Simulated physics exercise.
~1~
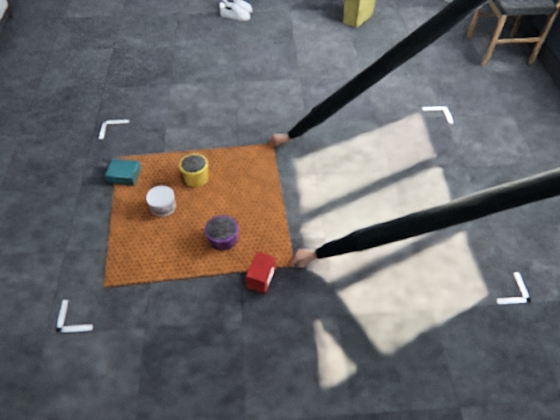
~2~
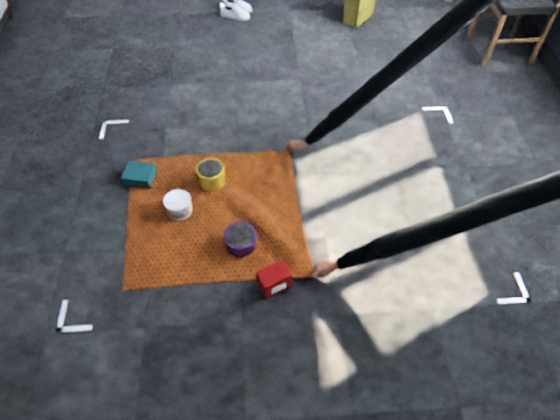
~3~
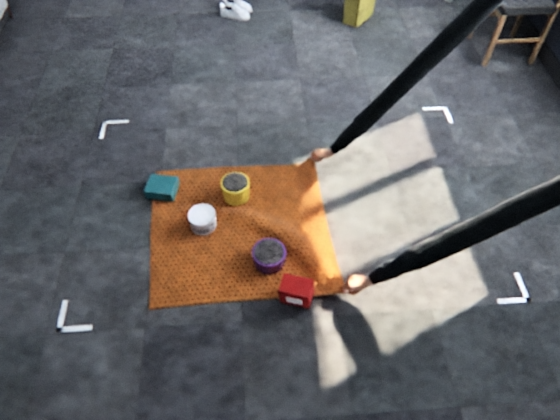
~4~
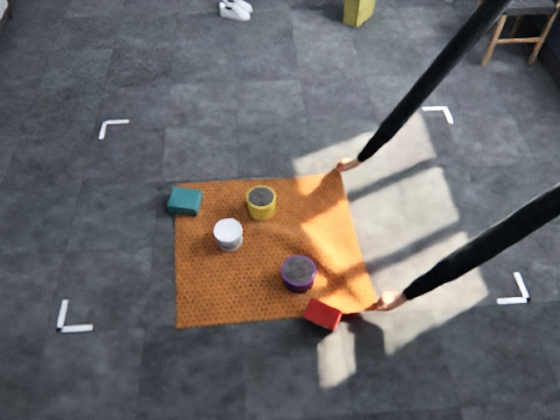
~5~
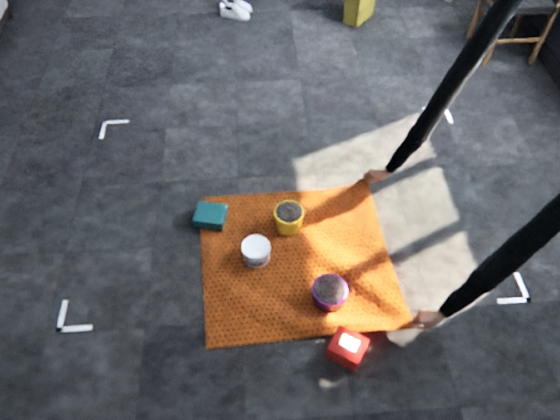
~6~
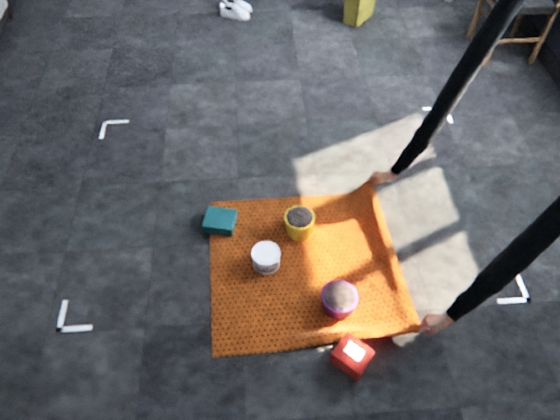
The video shows two dark-sleeved arms dragging an orange sheet right and downward across a grey floor, carrying a teal crate, white bin, yellow pot and purple pot along, while a red box at the lower edge travels too, tips over and ends on its side.
